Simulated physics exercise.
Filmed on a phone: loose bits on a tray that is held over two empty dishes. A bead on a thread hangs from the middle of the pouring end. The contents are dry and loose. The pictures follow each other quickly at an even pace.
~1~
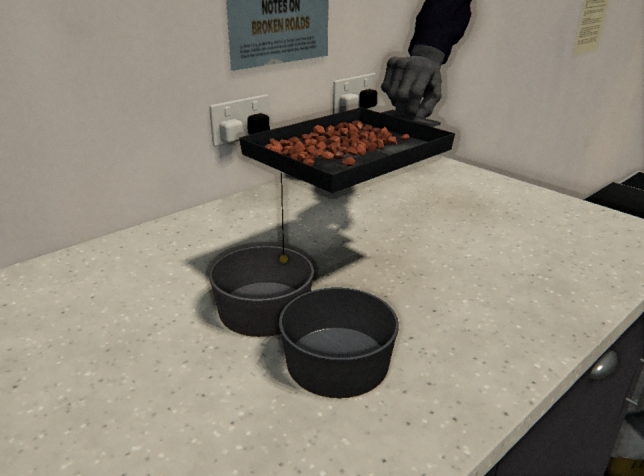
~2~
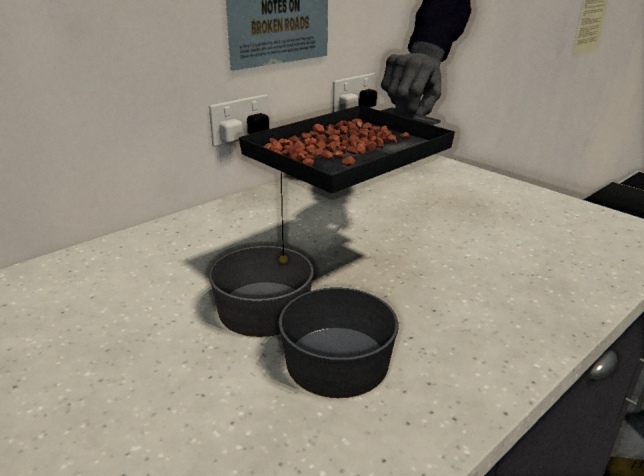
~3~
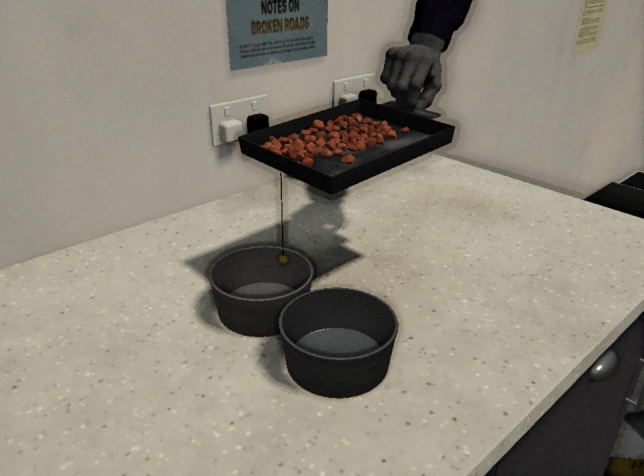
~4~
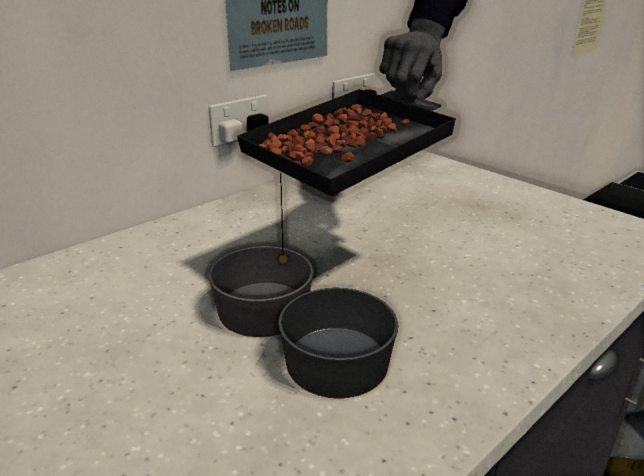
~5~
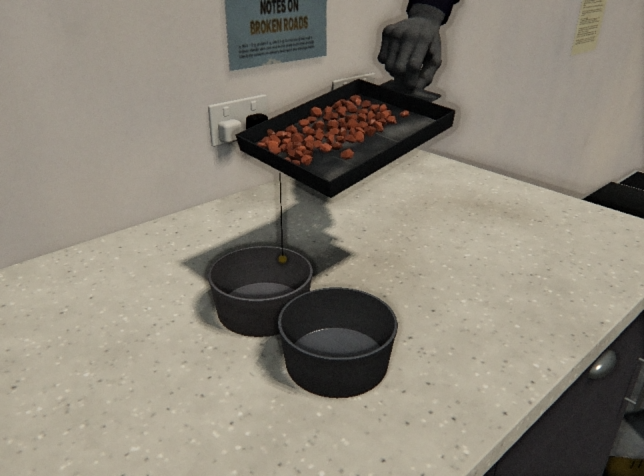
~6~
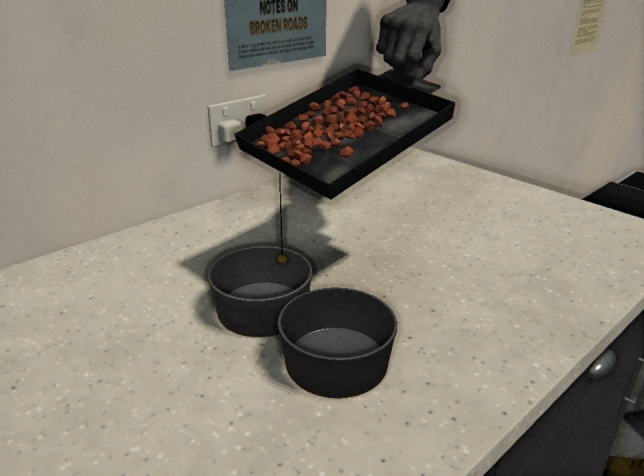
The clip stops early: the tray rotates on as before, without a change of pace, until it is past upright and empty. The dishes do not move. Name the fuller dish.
More goes to the right dish.
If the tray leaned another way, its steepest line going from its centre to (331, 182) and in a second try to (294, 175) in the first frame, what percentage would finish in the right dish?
Roughly 70 per cent, and 20 per cent.
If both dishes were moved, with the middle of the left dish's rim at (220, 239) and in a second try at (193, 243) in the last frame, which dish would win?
First the right one, then right.
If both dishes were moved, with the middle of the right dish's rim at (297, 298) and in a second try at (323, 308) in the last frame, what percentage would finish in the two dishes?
Near 90 % and 80 %.
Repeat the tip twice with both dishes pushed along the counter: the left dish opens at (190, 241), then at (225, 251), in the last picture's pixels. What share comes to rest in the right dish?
Near 40 % and 90 %.
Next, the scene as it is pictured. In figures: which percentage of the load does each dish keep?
Left dish: 30 %, right dish: 50 %.
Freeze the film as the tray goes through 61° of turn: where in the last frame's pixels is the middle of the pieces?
Near (305, 156).
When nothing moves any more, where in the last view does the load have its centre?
At about (302, 346).
Soon after the last picture, tray tipped steeply; nearly all on the tray; a stray few in the air.
A little later, tray tipped past a quarter turn; about a third on the tray; about a quarter in the right dish; a small part in the left dish; a stray few outside both; about a third in the air.
Later still, tray tipped past a quarter turn; about half in the right dish; about a quarter in the left dish; a small part outside both.
At rest, tray tipped past a quarter turn; about half in the right dish; about a quarter in the left dish; a small part outside both.
